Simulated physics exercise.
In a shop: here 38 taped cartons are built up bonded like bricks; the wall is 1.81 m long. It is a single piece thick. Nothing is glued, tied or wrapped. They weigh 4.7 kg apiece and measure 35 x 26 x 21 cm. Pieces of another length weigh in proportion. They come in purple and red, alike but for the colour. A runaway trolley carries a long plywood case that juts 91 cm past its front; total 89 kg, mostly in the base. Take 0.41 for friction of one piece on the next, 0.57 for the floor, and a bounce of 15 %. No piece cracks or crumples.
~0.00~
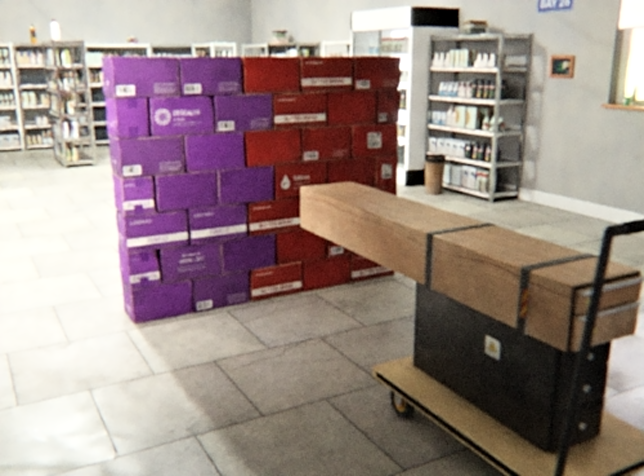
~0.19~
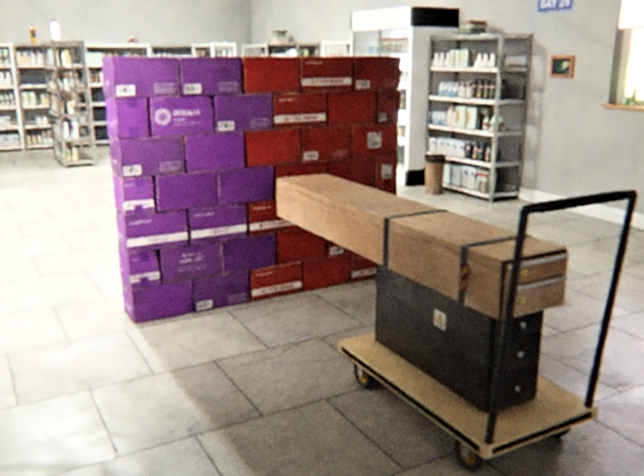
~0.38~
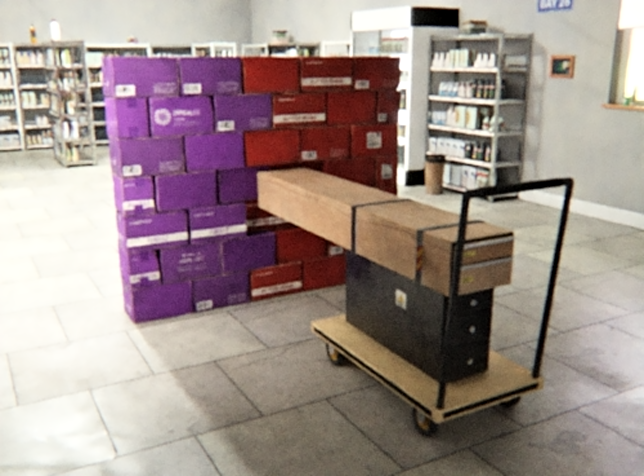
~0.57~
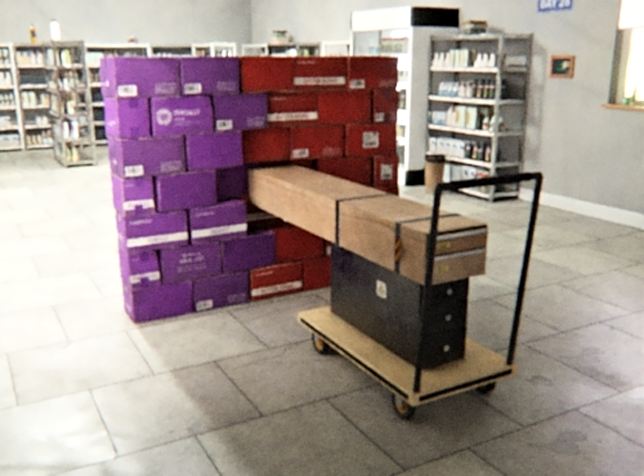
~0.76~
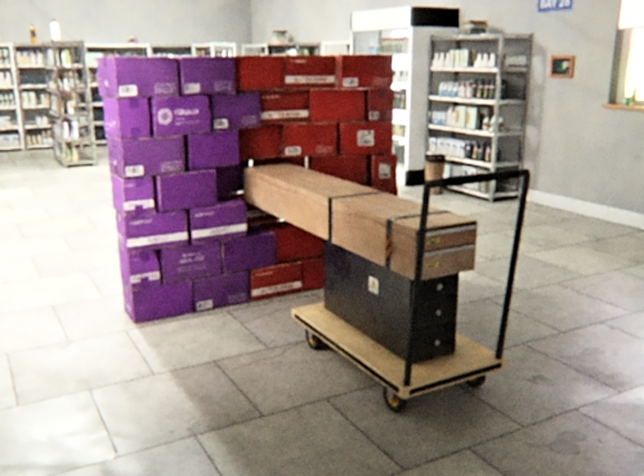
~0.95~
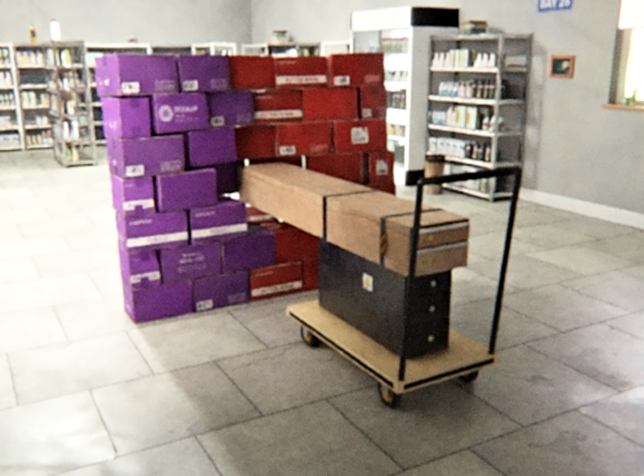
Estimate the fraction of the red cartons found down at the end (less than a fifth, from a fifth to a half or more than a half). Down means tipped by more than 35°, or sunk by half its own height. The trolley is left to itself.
It comes to upwards of a half.
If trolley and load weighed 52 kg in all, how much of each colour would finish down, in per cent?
In that case purple 0, red 0 per cent.
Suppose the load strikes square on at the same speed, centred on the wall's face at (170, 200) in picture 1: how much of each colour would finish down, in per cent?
In that case purple 80, red 20 per cent.
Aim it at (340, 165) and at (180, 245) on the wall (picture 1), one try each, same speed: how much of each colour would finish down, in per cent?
Purple 10 then 80, red 80 then 20 per cent.
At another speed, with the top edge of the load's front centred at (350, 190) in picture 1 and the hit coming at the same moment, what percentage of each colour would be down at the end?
Then purple 10, red 10 per cent.
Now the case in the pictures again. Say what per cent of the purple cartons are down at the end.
Purple 40 per cent.
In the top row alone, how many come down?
5 from that row.
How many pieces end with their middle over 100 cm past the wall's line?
Some 12 pieces.
After 1.20 s, load 38 cm past the wall's line, still rolling; 1 of the 21 red cartons down (1 of 38 in all colours); top red carton 15° from how it stood; top purple carton 15° from how it stood.
After 1.48 s, load 41 cm past the wall's line, still rolling; 13 of the 21 red cartons down (16 of 38 in all colours); top red carton 35° from how it stood, 13 cm lower; top purple carton 32° from how it stood.
After 1.74 s, load 43 cm past the wall's line, still rolling; 16 of the 21 red cartons down (22 of 38 in all colours); top red carton 69° from how it stood, 69 cm lower; top purple carton 46° from how it stood, 42 cm lower.
After 2.06 s, load 43 cm past the wall's line, stopped; 16 of the 21 red cartons down (22 of 38 in all colours); top red carton 58° from how it stood, 1.19 m lower; top purple carton 58° from how it stood, 1.00 m lower.
In the end (3.3 s), load 43 cm past the wall's line, stopped; 16 of the 21 red cartons down (22 of 38 in all colours); top red carton on its side; top purple carton on its side. That is 76 per cent. From the last view, middles, top red carton near (284, 202), top purple carton near (56, 238).
